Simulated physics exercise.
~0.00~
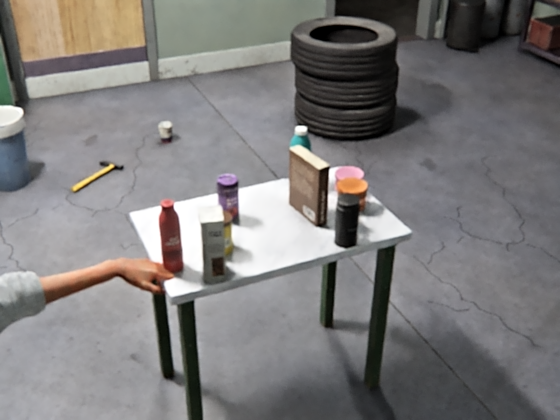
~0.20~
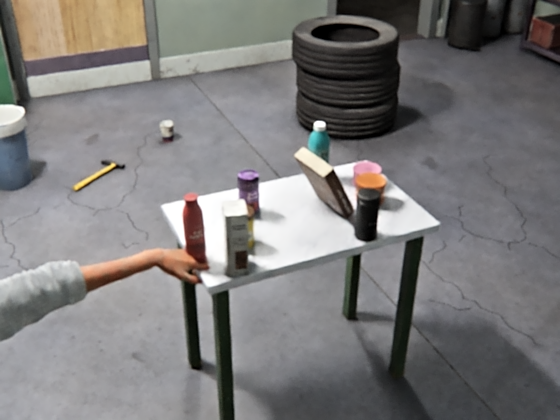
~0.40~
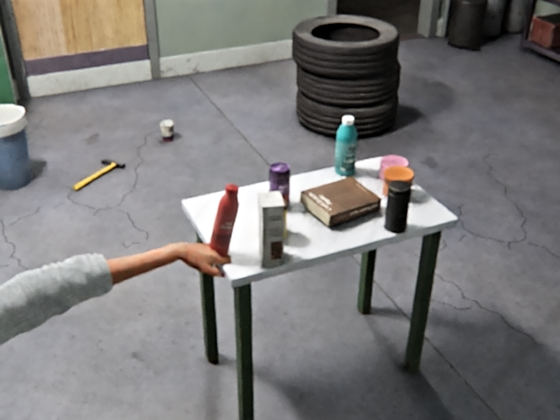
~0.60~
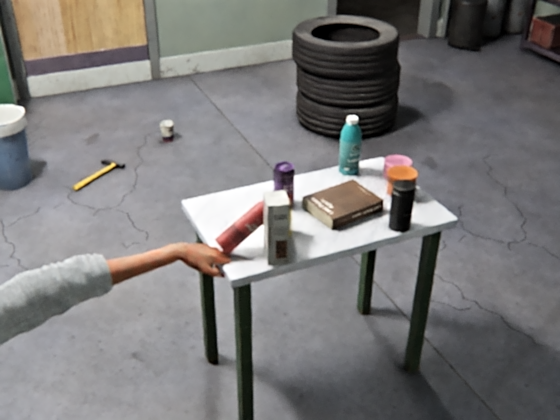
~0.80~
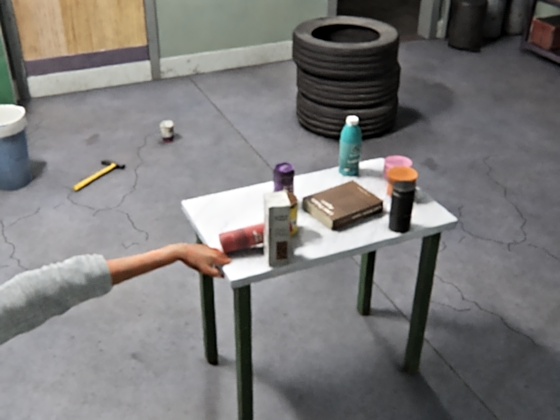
A hand at the left edge pushes a small white-topped table to the right across a grey floor; the brown book tips over first, then the red bottle leans and falls onto its side, while the other containers stay upright on the stopped table.
